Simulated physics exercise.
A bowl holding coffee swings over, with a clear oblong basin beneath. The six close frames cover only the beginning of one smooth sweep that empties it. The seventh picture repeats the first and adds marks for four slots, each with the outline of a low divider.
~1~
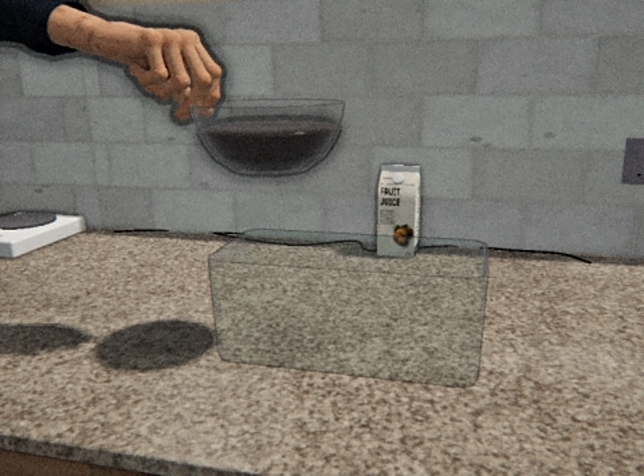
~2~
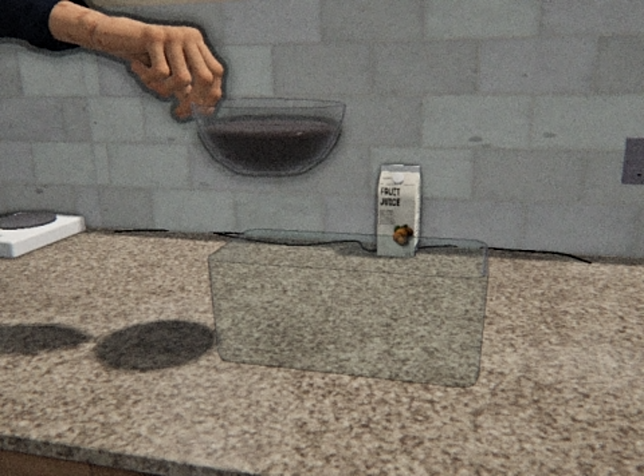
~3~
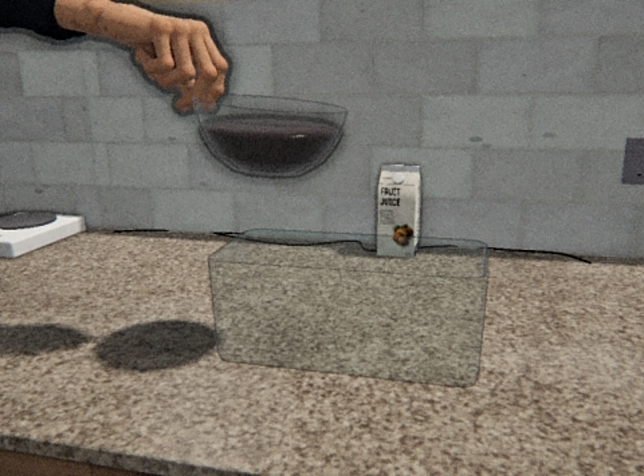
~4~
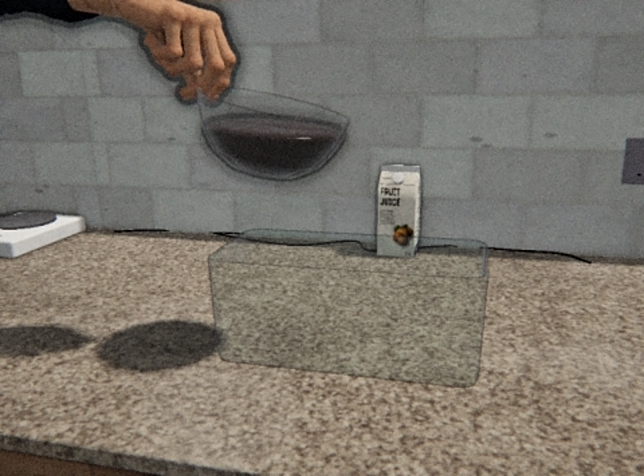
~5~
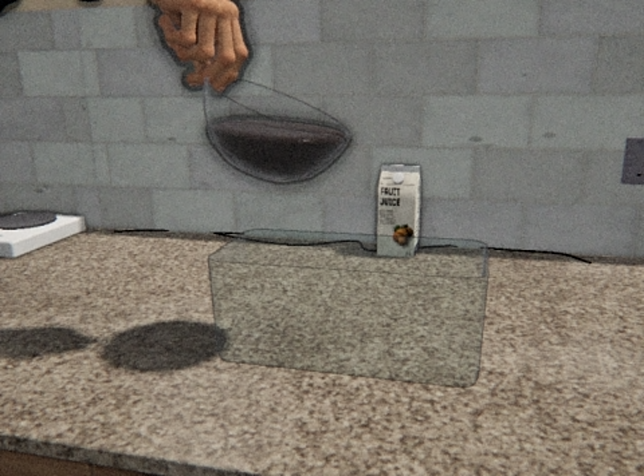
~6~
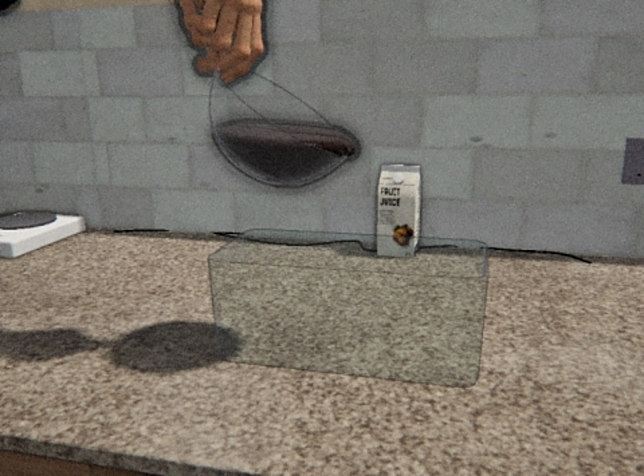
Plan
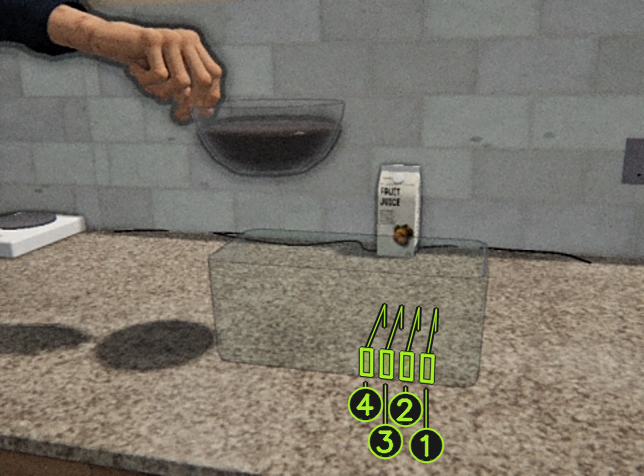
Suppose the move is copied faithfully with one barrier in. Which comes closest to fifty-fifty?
It is 4.
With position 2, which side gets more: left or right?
The left side.
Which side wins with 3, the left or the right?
The left side.
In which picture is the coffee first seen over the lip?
In picture 6.
On the marked copy, 1 at (426, 389); 2 at (405, 387); 3 at (385, 384); 4 at (365, 382).
For position 1, about 77 % ends left of the wall and 20 % right of it; 4 % is lost outside.
For position 2, about 78 % ends left of the wall and 19 % right of it; 3 % is lost outside.
For position 3, about 68 % ends left of the wall and 30 % right of it.
For position 4, about 53 % ends left of the wall and 45 % right of it.
